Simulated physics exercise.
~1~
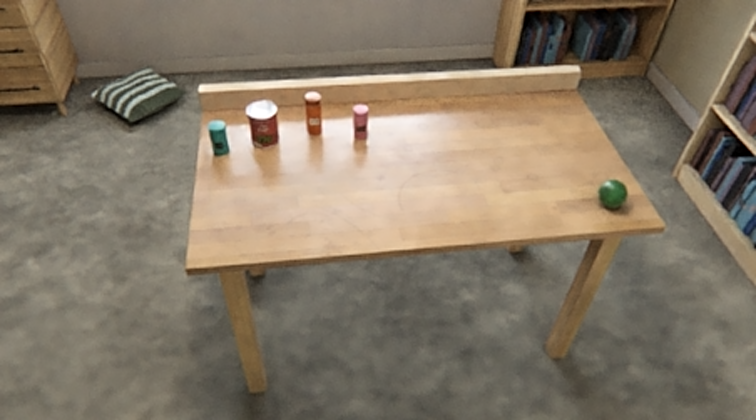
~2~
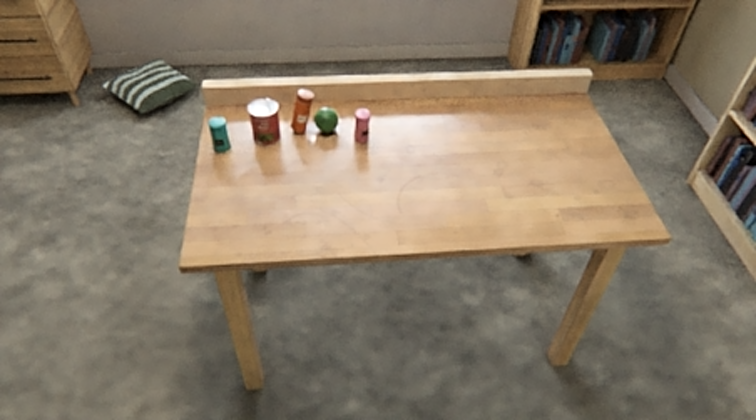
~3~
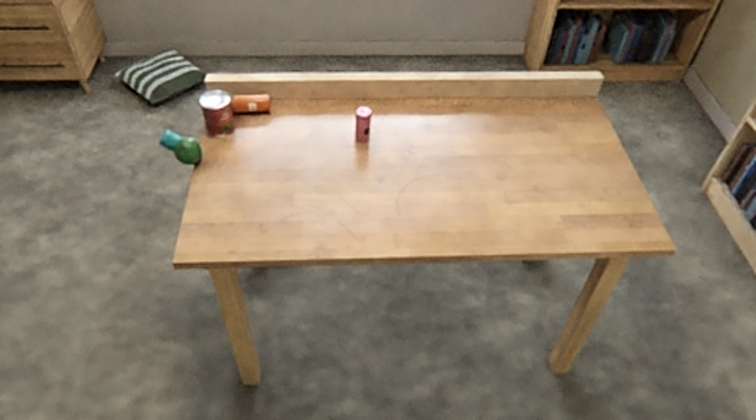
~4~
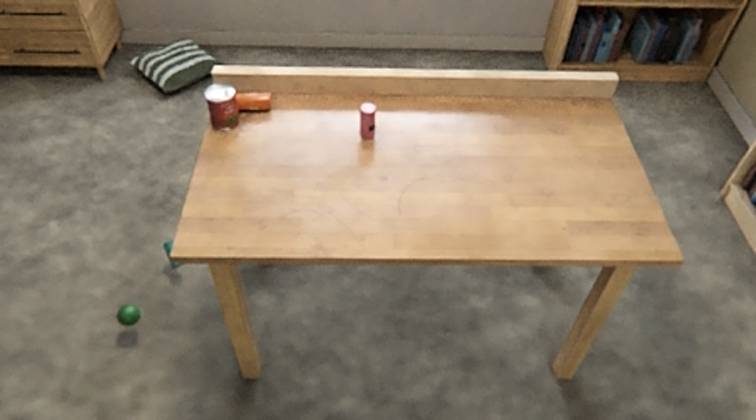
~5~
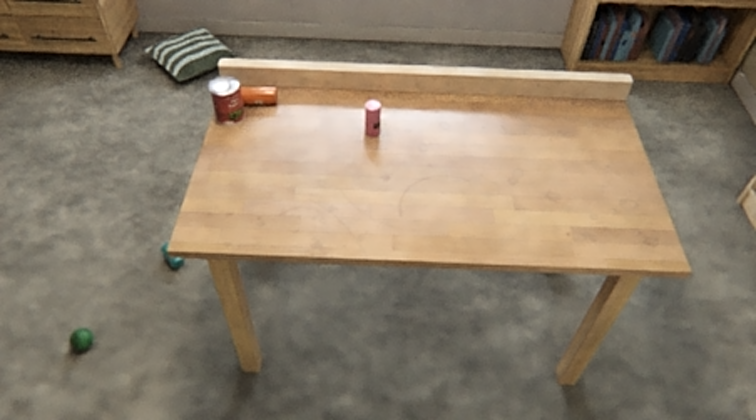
A green ball rolls leftward across a wooden table, seen from above in a grey-floored room with bookshelves and a striped cushion, toward a turquoise shaker, a red tin, an orange shaker and a pink shaker near the raised back rail. It reaches the orange shaker, which leans and then topples onto its side. The red tin shifts left but stays upright, while the ball and the turquoise shaker go off the left edge. At the end both lie on the floor, the shaker tipped over, and the pink shaker still stands in place.
